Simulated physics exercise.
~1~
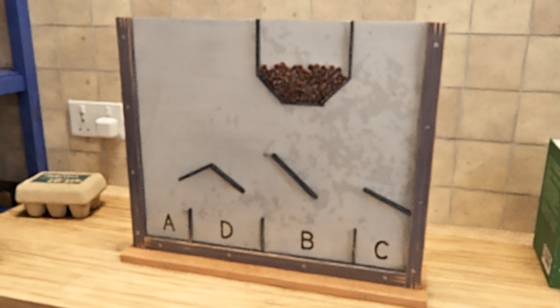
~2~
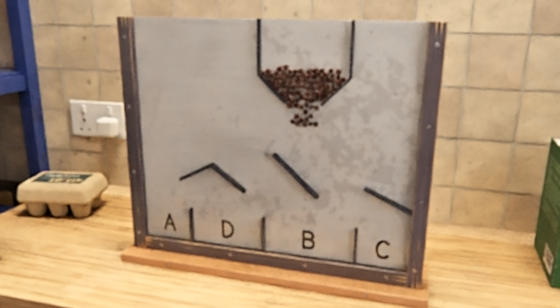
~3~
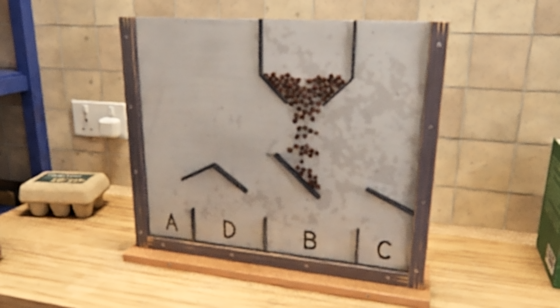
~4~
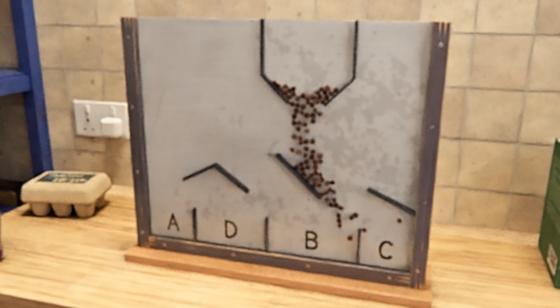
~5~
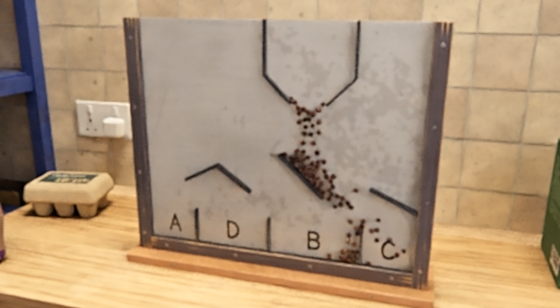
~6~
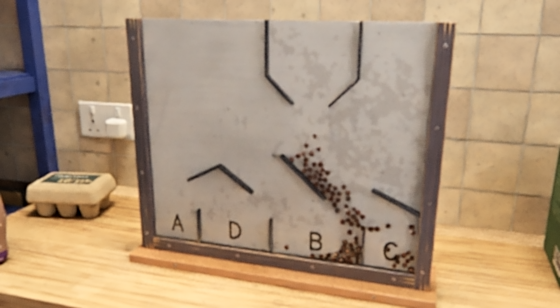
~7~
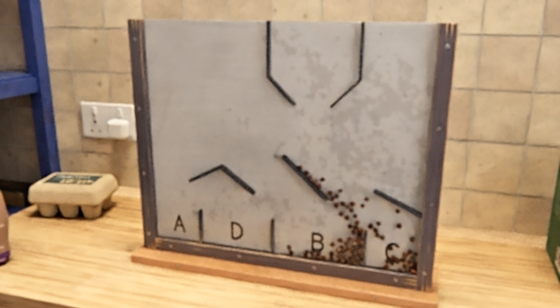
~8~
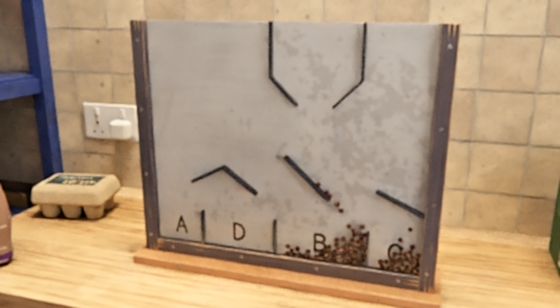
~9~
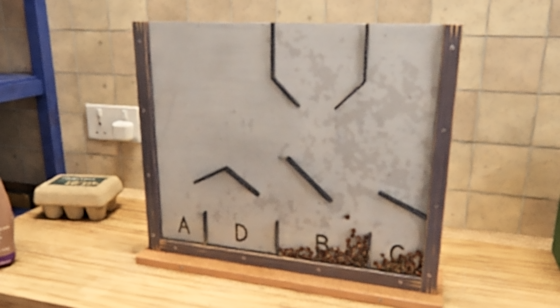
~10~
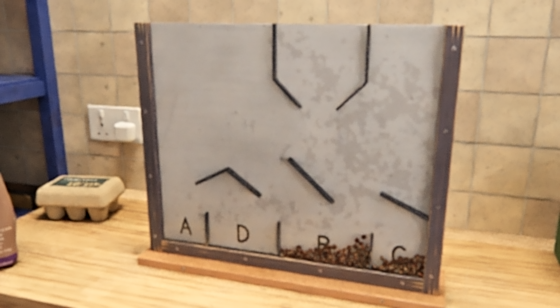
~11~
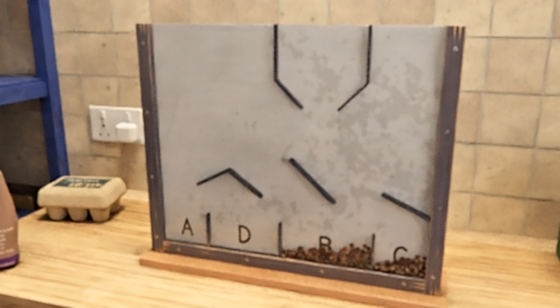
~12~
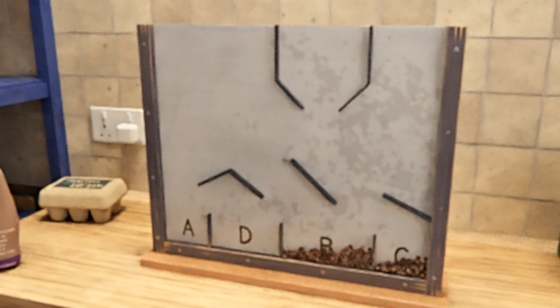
Dark beads pouring from a hopper, sliding right down a slanted ledge and settling in bins B and C, mostly B.
